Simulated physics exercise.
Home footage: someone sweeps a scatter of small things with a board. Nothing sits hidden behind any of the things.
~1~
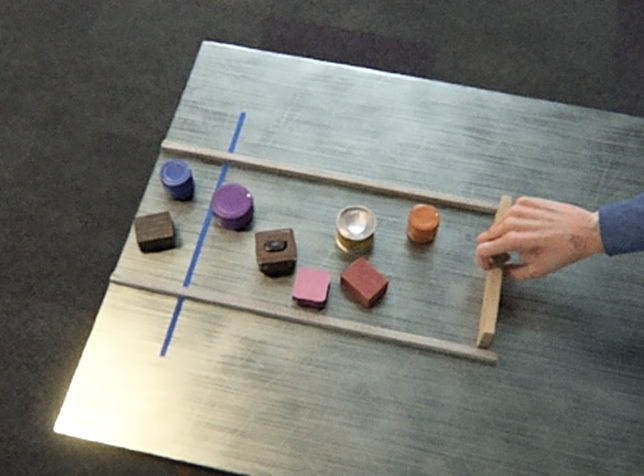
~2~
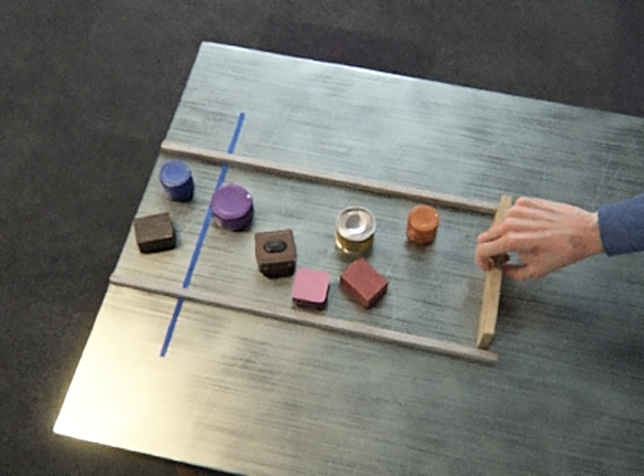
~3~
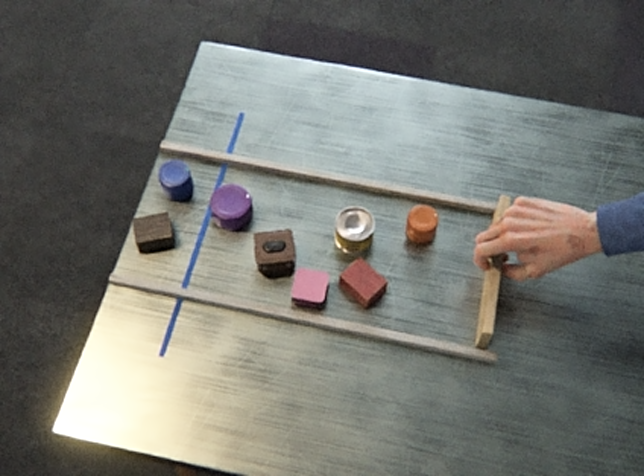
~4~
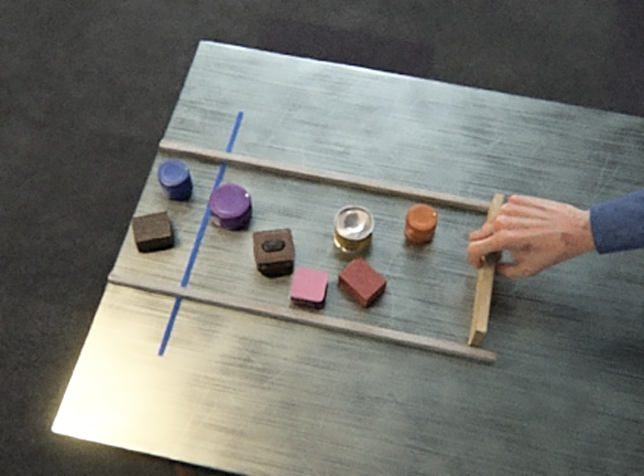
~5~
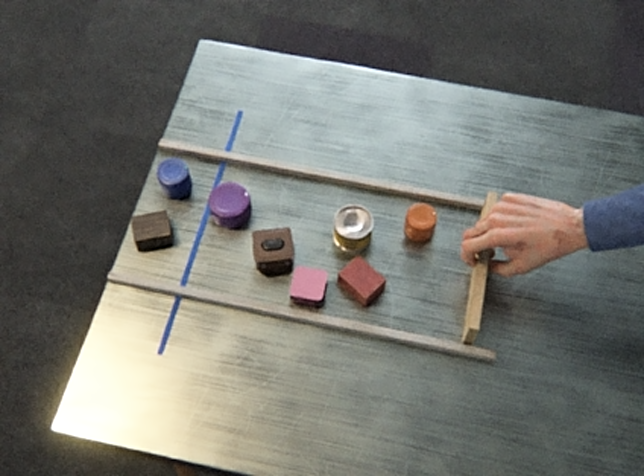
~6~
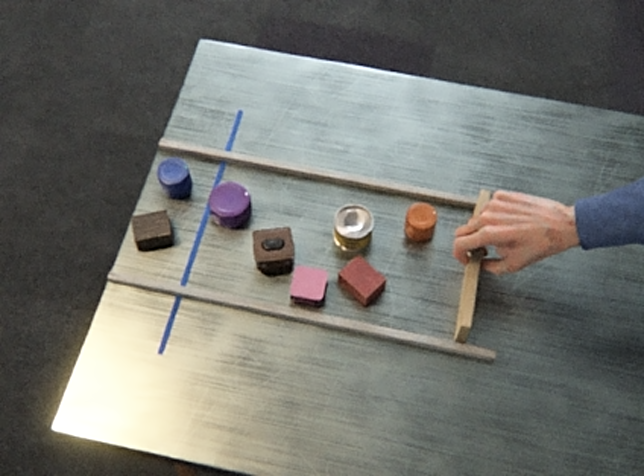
A hand in a blue sleeve slides a wooden board slowly and slightly leftward between two thin rails, while the small objects stay put and the view holds nearly still. The setting is a streaked metallic sheet on a dark floor, seen from above at an angle. Blue and purple lids and a dark block sit left, near blue tape, with brown, pink, red, yellow and orange pieces rightward.
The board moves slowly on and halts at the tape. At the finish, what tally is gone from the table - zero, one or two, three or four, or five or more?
The tally gone is one or two.
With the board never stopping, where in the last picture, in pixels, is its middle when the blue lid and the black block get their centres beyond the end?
Around (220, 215) first and around (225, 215) second.
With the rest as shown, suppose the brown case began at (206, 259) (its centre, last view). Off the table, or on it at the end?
It is still up.
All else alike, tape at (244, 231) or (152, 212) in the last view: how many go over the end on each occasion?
First try 0, second try 6.
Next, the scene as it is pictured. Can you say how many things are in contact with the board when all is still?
The figure is 3.
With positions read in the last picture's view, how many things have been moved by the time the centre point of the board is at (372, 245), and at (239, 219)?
One spot: 4. Other spot: 8.
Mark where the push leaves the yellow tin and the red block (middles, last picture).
Final spots - yellow tin (189, 200), red block (171, 241).
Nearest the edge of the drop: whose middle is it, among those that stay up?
Foremost: The brown case.
A little later, none off yet; black block at rest near (152, 230); blue lid at rest near (175, 178); purple lid at rest near (230, 205).
Next, none off yet; black block at rest near (152, 230); blue lid at rest near (175, 178); purple lid moving near (228, 202).
Later still, none off yet; black block shifted a little near (139, 230); blue lid shifted a little near (165, 174); purple lid shifted about its own width near (198, 186).
When it is over, the number that fall off is one or two; down, blue lid and black block.
